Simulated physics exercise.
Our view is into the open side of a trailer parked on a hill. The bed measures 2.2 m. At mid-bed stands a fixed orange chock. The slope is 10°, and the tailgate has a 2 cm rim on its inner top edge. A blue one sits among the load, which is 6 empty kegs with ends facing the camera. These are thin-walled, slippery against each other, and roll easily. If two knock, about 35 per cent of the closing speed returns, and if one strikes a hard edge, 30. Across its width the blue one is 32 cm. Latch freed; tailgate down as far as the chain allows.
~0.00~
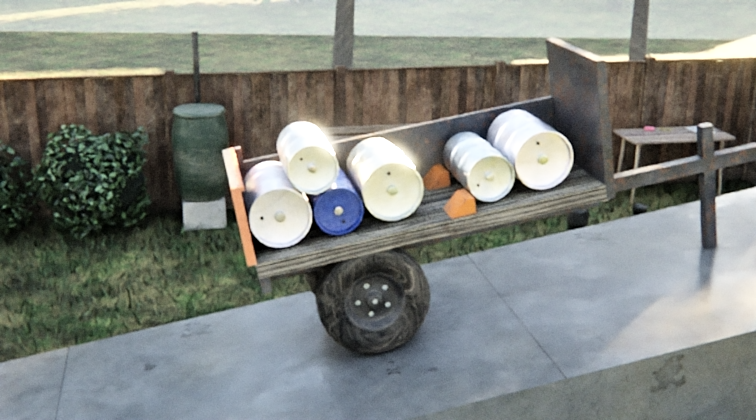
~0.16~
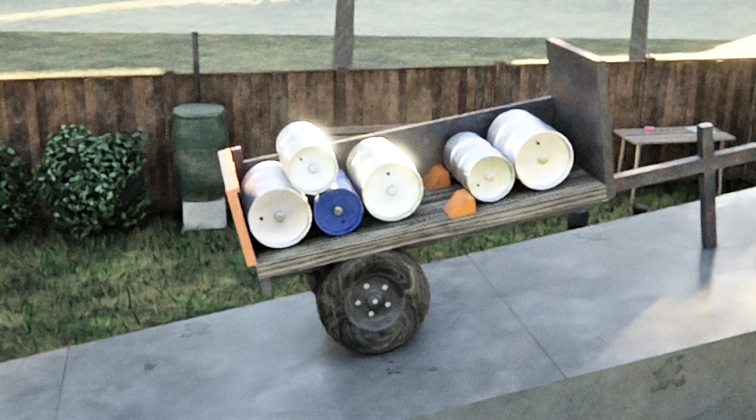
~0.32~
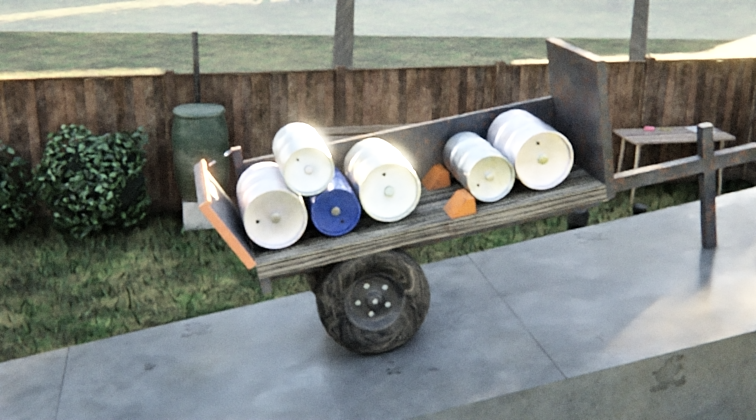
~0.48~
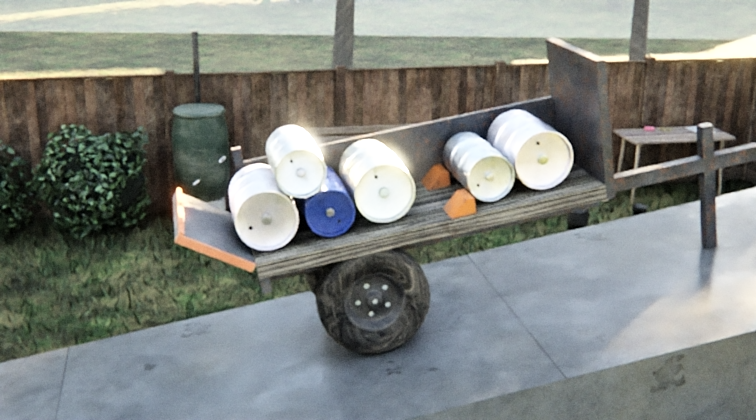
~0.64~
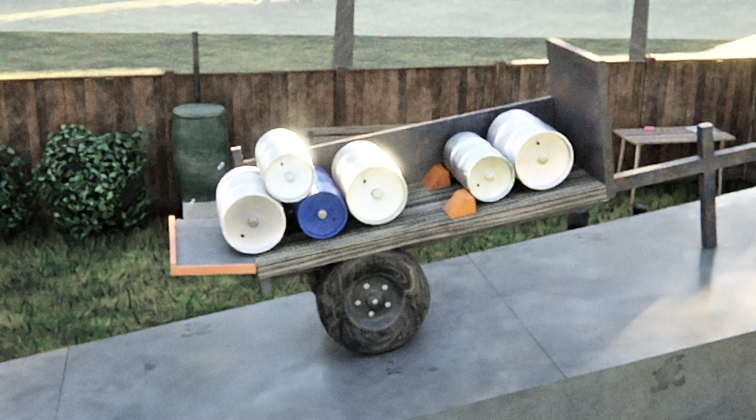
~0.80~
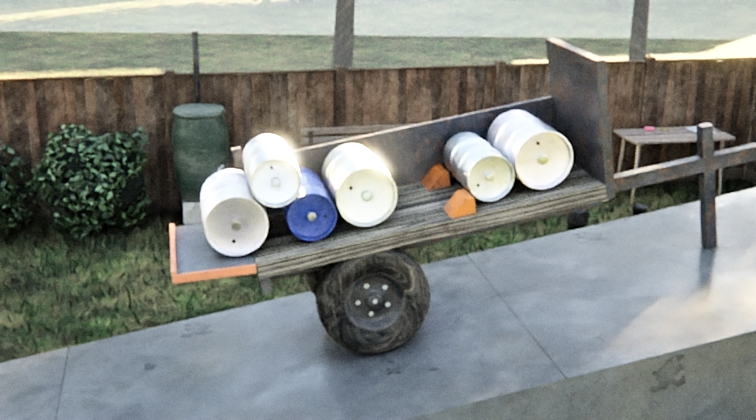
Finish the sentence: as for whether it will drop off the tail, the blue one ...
... does so.
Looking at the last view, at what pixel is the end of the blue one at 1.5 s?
(248, 231), roughly.
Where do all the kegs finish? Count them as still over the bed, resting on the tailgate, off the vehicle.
Tally: 2; 0; 4.
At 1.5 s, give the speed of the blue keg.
Near 0.7 m/s at that time.
Then, 1.5 s in, blue is on the gate, 5 cm past the hinge, rolling left; 1 of 6 is out.
Then, 2.5 s in, blue is dropping off the gate; 3 of 6 are out.
In the end (4.9 s), blue is off the vehicle; 4 of 6 are out.
